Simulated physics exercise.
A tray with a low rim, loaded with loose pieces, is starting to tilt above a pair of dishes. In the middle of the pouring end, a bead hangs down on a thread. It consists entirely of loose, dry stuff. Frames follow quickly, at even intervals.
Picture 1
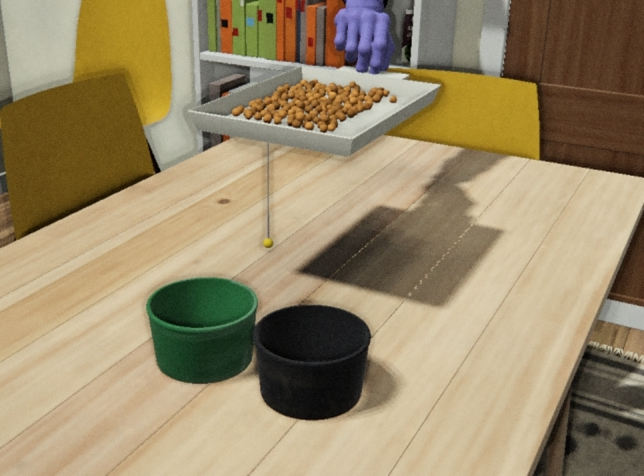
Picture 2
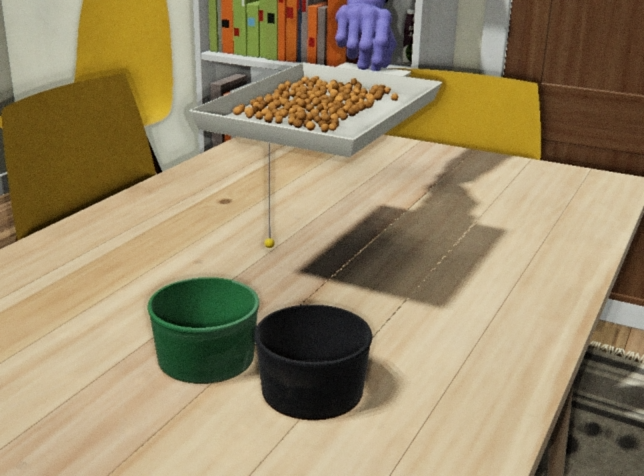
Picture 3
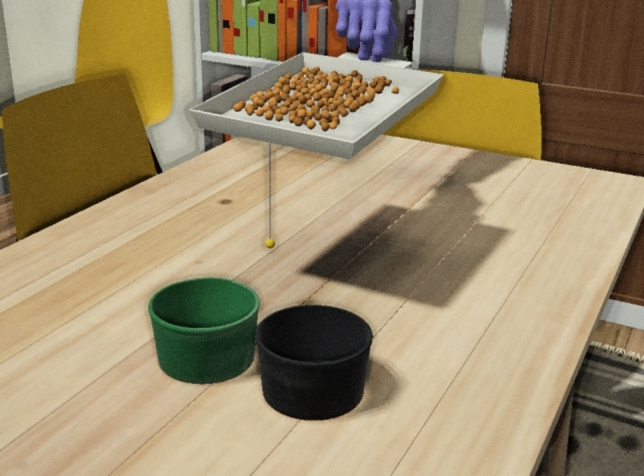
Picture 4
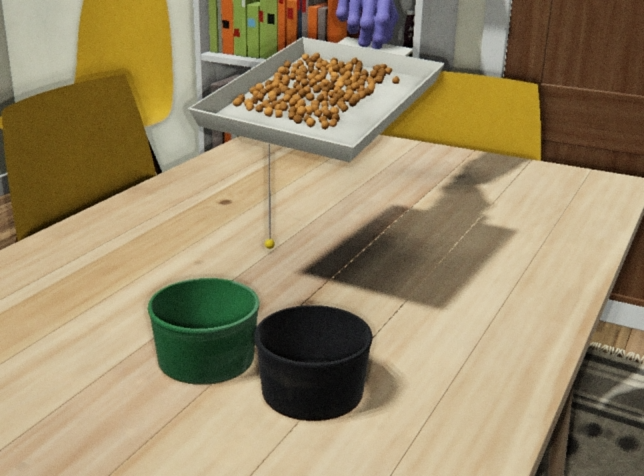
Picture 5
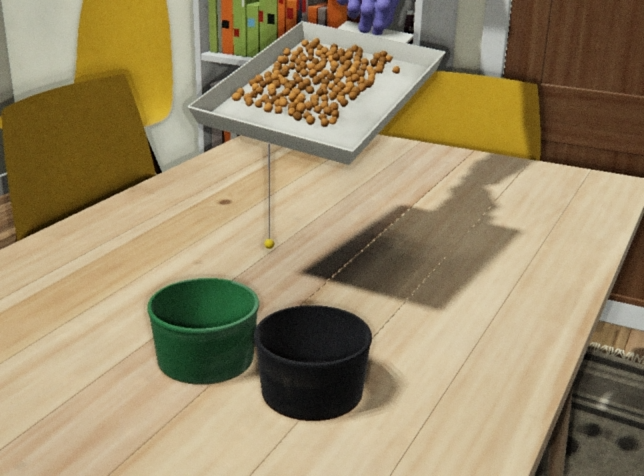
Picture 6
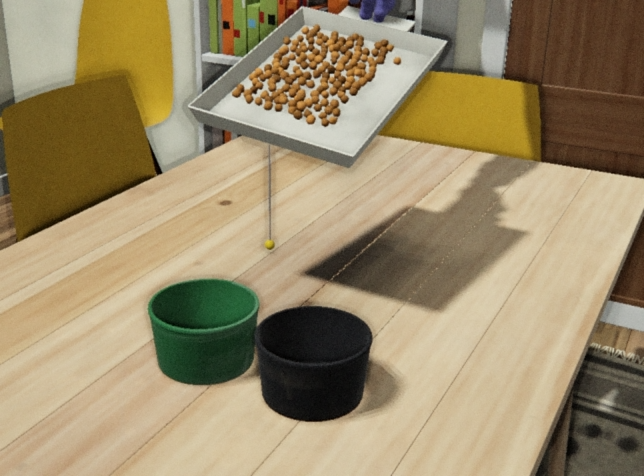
A pale grey tray of roasted chickpeas, with a purple-gloved hand at its back edge, tilts gradually toward the viewer, its far side rising and its near right corner dipping lowest, while the chickpeas shift little. Below it, a yellow bead hangs on a thread behind a green dish at left and a black one at right. The still, raised view overlooks a pale wooden table, with yellow chairs and a bookshelf behind.
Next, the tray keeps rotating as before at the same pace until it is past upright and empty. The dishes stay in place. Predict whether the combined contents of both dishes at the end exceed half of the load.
The combined contents fall short of half.
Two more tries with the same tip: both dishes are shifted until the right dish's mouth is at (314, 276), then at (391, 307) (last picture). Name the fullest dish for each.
The first time it's the right member, the second time the left member.
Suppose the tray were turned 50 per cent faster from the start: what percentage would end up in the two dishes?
Roughly 10%.
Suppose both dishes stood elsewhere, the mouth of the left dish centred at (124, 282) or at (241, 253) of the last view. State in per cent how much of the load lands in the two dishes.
In order: 10 percent and 80 percent.
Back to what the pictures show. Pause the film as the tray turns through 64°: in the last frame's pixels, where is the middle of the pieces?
Load centre: Approx. (320, 138).
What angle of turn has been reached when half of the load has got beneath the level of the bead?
I'd say it is tilted about 110°.
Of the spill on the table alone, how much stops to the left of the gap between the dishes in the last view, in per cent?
Left portion: Around 10 %.
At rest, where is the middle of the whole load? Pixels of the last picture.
Somewhere close to (325, 343) in the last picture.
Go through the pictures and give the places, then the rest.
In the first frame, corners of the pouring end near (197, 110) and (349, 136), level; middle of the load near (315, 104), roasted chickpeas; left dish near (172, 349); right dish near (285, 384); bead on its thread near (268, 243).
In the second frame, corners of the pouring end near (198, 110) and (350, 136), level; middle of the load near (316, 103).
In the third frame, corners of the pouring end near (198, 109) and (350, 139), tipped barely, lowest at the right corner; middle of the load near (317, 97).
In the fourth frame, corners of the pouring end near (197, 107) and (350, 143), tipped a little, lowest at the right corner; middle of the load near (316, 89).
In the fifth frame, corners of the pouring end near (197, 105) and (349, 146), tipped a little, lowest at the right corner; middle of the load near (316, 81).
In the sixth frame, corners of the pouring end near (197, 105) and (350, 150), tipped clearly, lowest at the right corner; middle of the load near (317, 75); left dish near (174, 350); right dish near (286, 385).
Shortly afterwards, tray tipped steeply; all but a few on the tray; only a few outside both; a little in the air.
Next, tray tipped past a quarter turn; near half on the tray; only a few in the right dish; near a third outside both; a little in the air.
Some moments later, tray tipped past a quarter turn; a little in the right dish; a little in the left dish; all but a few outside both.
In the end, tray tipped past a quarter turn; a little in the right dish; a little in the left dish; all but a few outside both.
